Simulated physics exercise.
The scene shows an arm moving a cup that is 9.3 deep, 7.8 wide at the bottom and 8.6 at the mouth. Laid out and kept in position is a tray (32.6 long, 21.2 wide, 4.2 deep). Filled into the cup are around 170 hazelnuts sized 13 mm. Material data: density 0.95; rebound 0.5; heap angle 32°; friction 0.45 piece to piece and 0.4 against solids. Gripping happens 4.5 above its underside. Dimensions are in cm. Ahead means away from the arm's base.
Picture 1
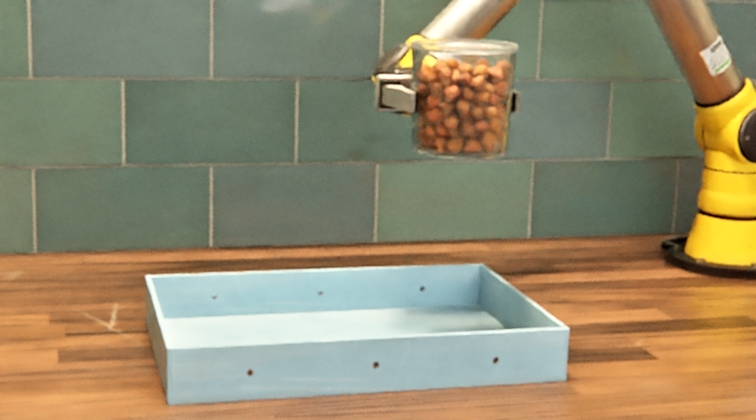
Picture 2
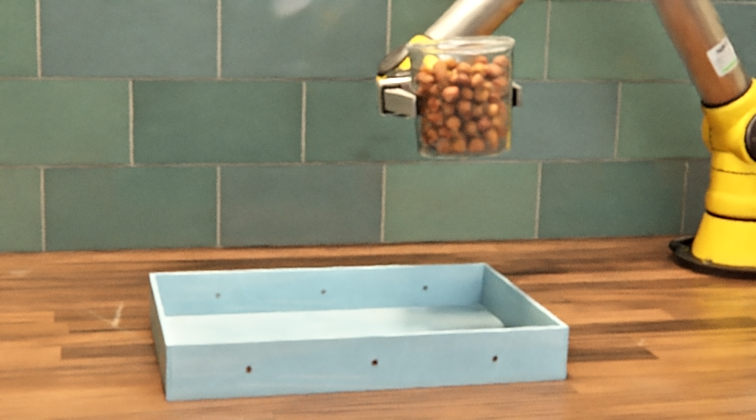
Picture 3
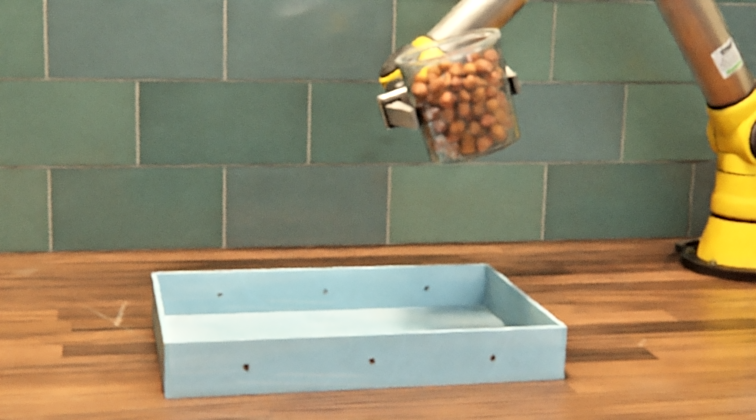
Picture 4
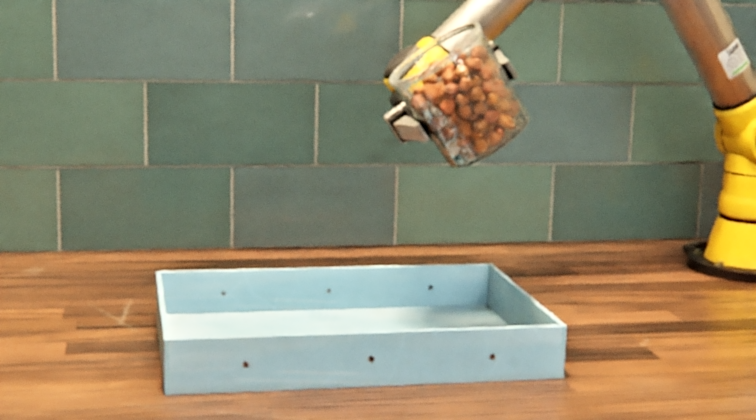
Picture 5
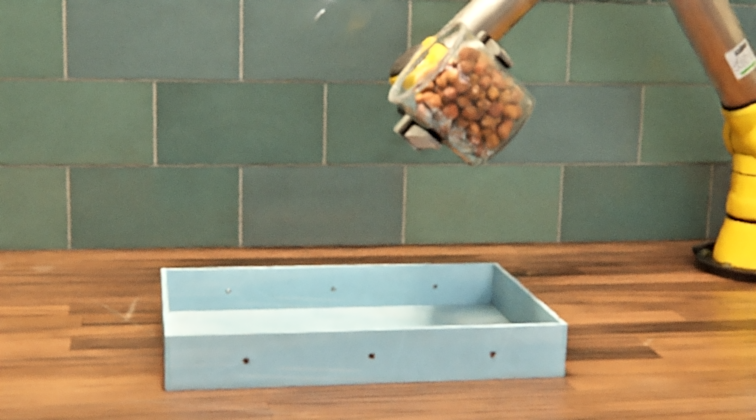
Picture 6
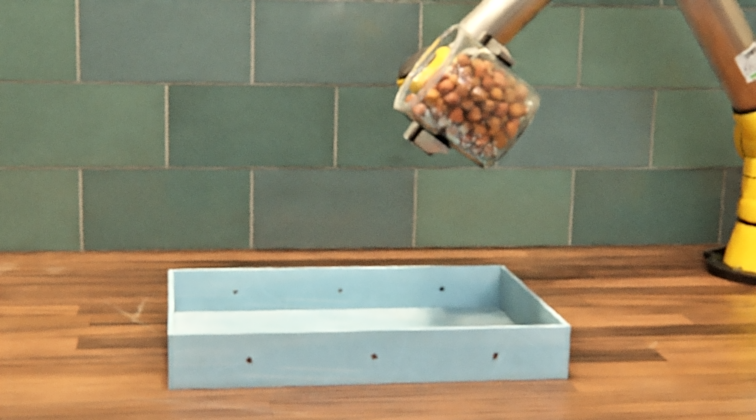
A robot arm holds a clear cup of hazelnuts above a blue tray and tilts it.
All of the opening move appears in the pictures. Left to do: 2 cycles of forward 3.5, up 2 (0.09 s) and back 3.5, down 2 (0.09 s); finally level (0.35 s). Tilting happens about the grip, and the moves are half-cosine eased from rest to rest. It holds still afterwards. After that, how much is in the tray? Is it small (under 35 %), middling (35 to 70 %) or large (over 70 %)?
Middling.
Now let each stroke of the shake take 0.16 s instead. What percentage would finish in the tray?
Roughly 10 percent then.
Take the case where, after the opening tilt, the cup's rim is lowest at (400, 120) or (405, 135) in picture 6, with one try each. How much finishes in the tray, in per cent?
65 % and 90 %.
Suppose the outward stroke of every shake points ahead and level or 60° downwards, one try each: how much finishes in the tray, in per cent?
About 20 and 5 per cent.
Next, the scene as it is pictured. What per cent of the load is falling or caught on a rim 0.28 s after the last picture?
My guess is some 31 in a hundred.
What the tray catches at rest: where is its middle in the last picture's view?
Near pixel (260, 334).
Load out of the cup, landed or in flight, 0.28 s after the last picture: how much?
30 %.
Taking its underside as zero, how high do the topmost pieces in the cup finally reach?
Around 7.0 cm up.
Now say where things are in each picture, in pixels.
Cup middle at (462, 99), level; upper third of the load around (463, 79), from x 420 to 505, top at y 60; 174 in the cup, in the first frame.
Cup middle at (463, 98), tilted 5° forward; upper third of the load around (463, 78), from x 420 to 500, top at y 60, in the second frame.
Cup middle at (462, 99), tilted 19° forward; upper third of the load around (464, 80), from x 420 to 505, top at y 55, in the third frame.
Cup middle at (463, 98), tilted 35° forward; upper third of the load around (467, 79), from x 415 to 510, top at y 55, in the fourth frame.
Cup middle at (465, 97), tilted 49° forward; upper third of the load around (469, 79), from x 420 to 515, top at y 55, in the fifth frame.
Cup middle at (470, 100), tilted 54° forward; upper third of the load around (473, 83), from x 415 to 520, top at y 60; 174 in the cup, in the sixth frame.
Then, 0.28 s later, tilted 54° forward, highest piece 27 above the table; 119 in the cup, 1 in the tray, 54 in flight or on a rim.
Then, 0.57 s later, tilted 19° forward, highest piece 25 above the table; 95 in the cup, 74 in the tray, 1 on the table or floor, 4 in flight or on a rim.
Then, 0.91 s later, level, highest piece 25 above the table; 95 in the cup, 75 in the tray, 4 on the table or floor.
Then, 1.96 s later, level, highest piece 25 above the table; 95 in the cup, 75 in the tray, 4 on the table or floor.
At rest, 95 in the cup, 75 in the tray, 4 on the table or floor. That is 43 % in the tray.
